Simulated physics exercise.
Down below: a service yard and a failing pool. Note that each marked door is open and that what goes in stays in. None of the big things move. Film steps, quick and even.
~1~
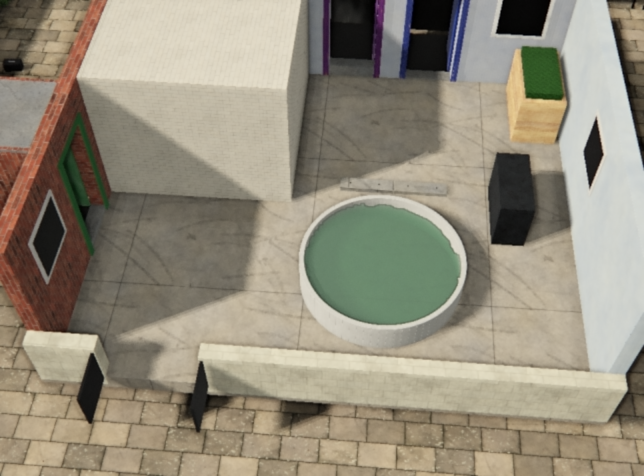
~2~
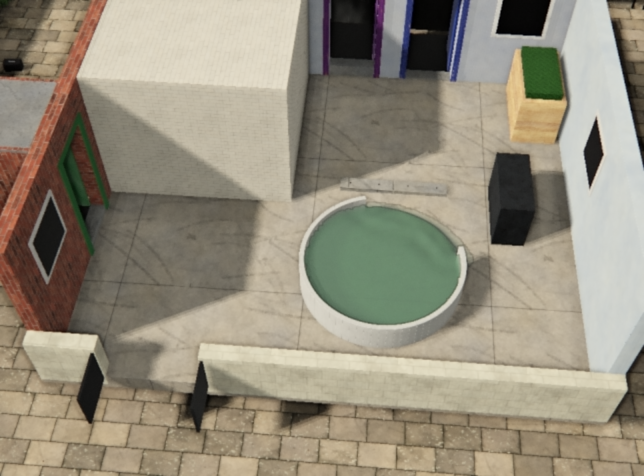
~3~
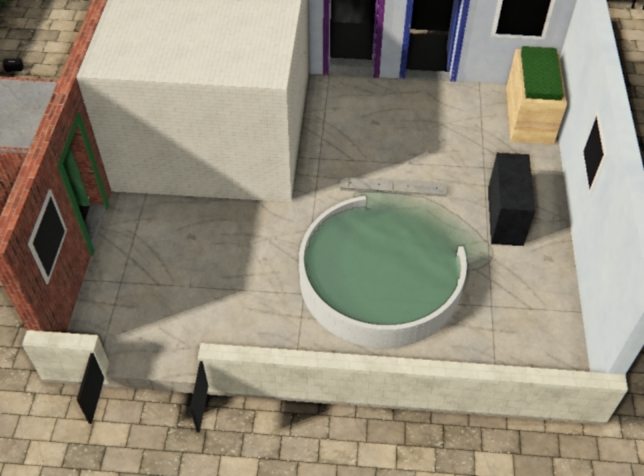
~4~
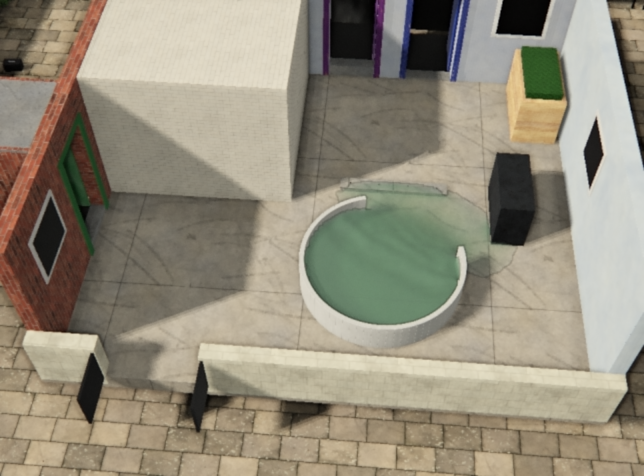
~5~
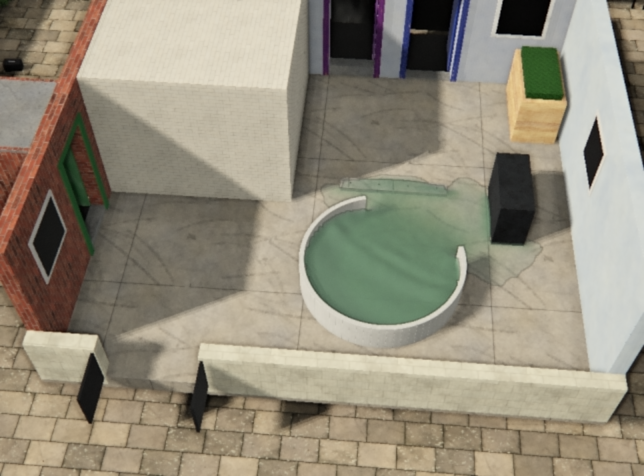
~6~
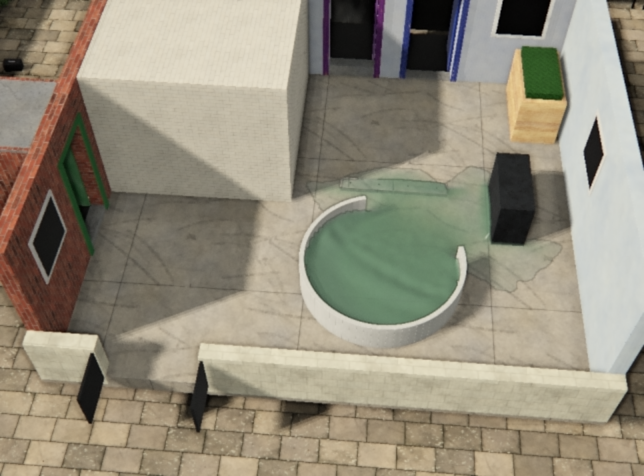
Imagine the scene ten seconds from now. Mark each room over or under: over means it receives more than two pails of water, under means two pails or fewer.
Purple door - under; blue door - over; green door - under.
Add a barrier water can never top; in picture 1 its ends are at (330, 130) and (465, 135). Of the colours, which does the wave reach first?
The door marked blue.
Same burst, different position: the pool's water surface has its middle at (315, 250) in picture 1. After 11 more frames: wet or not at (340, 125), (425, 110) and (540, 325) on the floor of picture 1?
Result: Inundated; inundated; spared.
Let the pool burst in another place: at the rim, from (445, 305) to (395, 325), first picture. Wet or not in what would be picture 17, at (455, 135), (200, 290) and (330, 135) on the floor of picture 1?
Respectively: Parched, parched and parched.
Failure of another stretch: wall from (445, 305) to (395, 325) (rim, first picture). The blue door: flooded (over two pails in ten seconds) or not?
In that case the blue door never reaches it.
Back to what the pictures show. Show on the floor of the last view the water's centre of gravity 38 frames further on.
My reading is close to (404, 205).
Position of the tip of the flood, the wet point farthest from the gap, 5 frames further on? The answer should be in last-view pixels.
My best guess is about (503, 119).
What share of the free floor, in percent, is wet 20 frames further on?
About 55 percent.
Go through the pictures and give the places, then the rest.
Still water in the pool at (382, 261), in the first frame.
Water pours out on the pool's far side and has run to (467, 263), in the second frame.
Water pours out on the pool's far side and has run to (359, 194), in the third frame.
The front is at (513, 246), out from the gap on the pool's far side, in the fourth frame.
The front is at (534, 250), out from the gap on the pool's far side, in the fifth frame.
The front is at (553, 251), out from the gap on the pool's far side, in the sixth frame.
A moment on, water covers 25 % of the floor; the purple door not reached, the blue door not reached, the green door not reached.
Next, water covers 45 % of the floor; the purple door not reached, the blue door not reached, the green door not reached.
Then, water covers 55 % of the floor; the purple door wet at the sill, nothing in, the blue door over two buckets in, the green door not reached.
Later, water covers 70 % of the floor; the purple door wet at the sill, nothing in, the blue door far over two buckets in, the green door not reached.
In the end, water covers 90 % of the floor; the purple door wet at the sill, nothing in, the blue door far over two buckets in, the green door wet at the sill, nothing in.
